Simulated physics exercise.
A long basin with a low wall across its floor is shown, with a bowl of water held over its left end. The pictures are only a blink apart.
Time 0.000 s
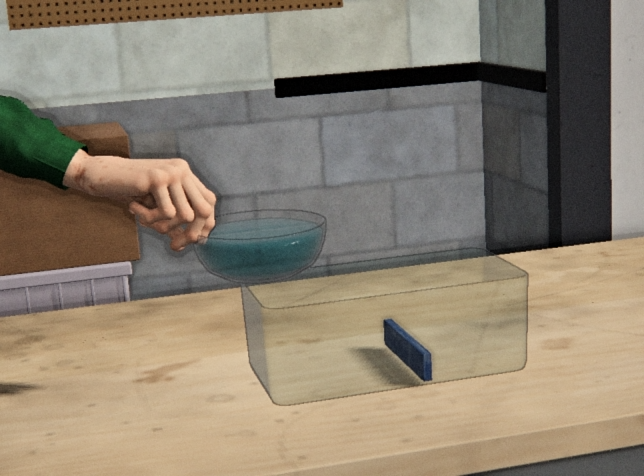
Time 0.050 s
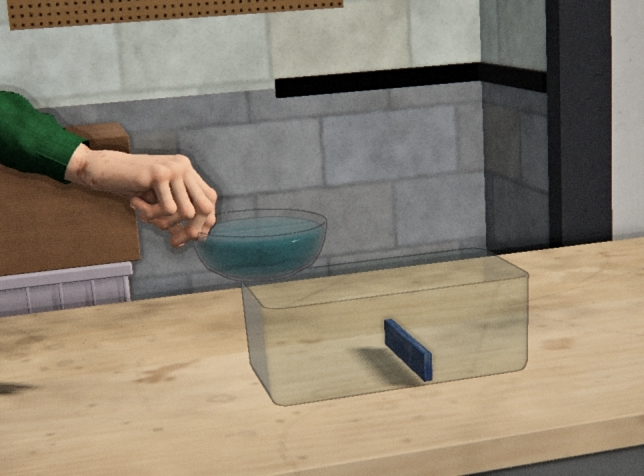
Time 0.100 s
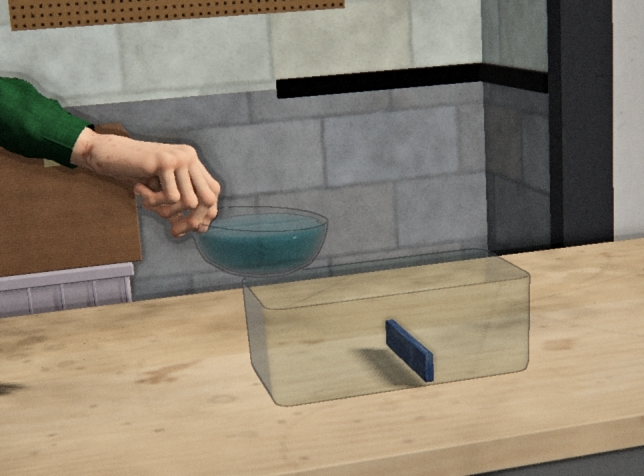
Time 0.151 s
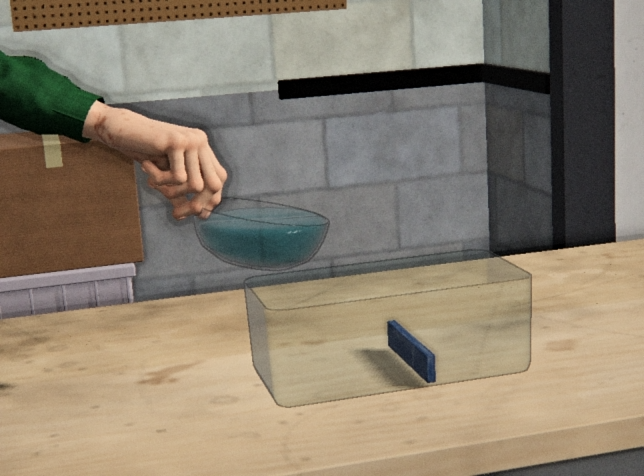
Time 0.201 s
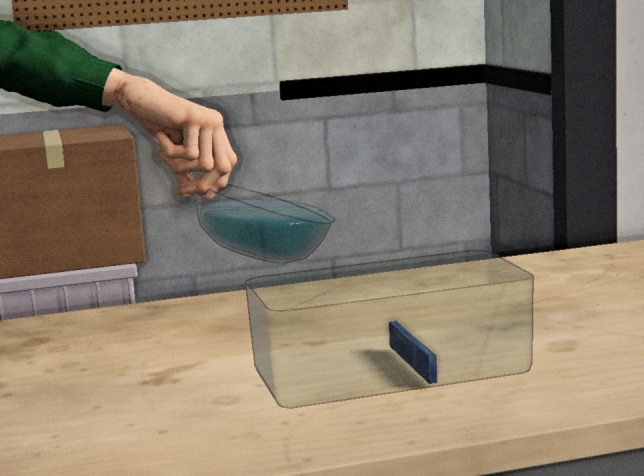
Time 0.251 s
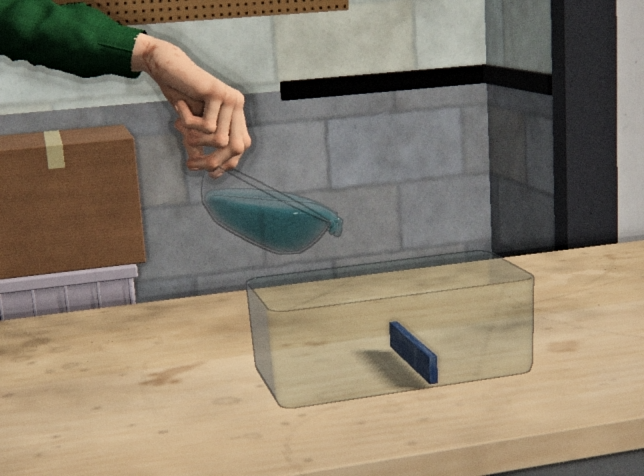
A hand in a green sleeve holds a clear bowl of blue-green water over the left end of a long see-through basin on a pale wooden workbench, viewed from the front and slightly above. A low blue wall crosses the basin's floor, with grey blocks and a brown box behind. The hand rises, tilting the bowl steadily rightward until water slips over its right rim.
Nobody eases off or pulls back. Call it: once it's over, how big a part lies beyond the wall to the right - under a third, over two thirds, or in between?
In between.
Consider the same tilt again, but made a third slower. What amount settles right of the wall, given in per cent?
Roughly 60 in a hundred.
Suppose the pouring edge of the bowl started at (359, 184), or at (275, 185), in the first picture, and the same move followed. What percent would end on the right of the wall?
60 and 25 per cent.
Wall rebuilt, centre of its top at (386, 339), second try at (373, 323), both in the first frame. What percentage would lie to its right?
With the first placement it is 70 %, with the second 85 %.
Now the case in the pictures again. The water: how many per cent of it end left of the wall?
That works out near 40 in every hundred.
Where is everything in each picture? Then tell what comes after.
It leans 0°; its right rim is at (323, 218); the water meets the walls at (193, 238) and (320, 224); the long basin's rim runs from (251, 294) to (505, 262); the wall's top is at (406, 337), in the first frame.
It leans 1°; its right rim is at (324, 218); the water meets the walls at (194, 237) and (320, 223), in the second frame.
It leans 6°; its right rim is at (325, 219); the water meets the walls at (195, 232) and (321, 219), in the third frame.
It leans 13°; its right rim is at (326, 220); the water meets the walls at (196, 223) and (324, 215), in the fourth frame.
It leans 21°; its right rim is at (327, 221); the water meets the walls at (199, 210) and (326, 213); 3 per cent is over the edge, in the fifth frame.
It leans 32°; its right rim is at (328, 221); the water meets the walls at (205, 195) and (314, 207); 8 per cent is over the edge, in the sixth frame.
A moment on, the bowl is tipped on its side and 15 per cent is still to pour, 15 is left of the wall and 15 right of it.
Next, the bowl is tipped right over and 0 per cent is still to pour, 22 is left of the wall and 72 right of it.
Then the bowl is tipped right over and 0 per cent is still to pour, 35 is left of the wall and 61 right of it.
Later the bowl is tipped right over and 0 per cent is still to pour, 40 is left of the wall and 58 right of it.
At rest 41 per cent lies left of the wall, 57 right of it and 2 outside.
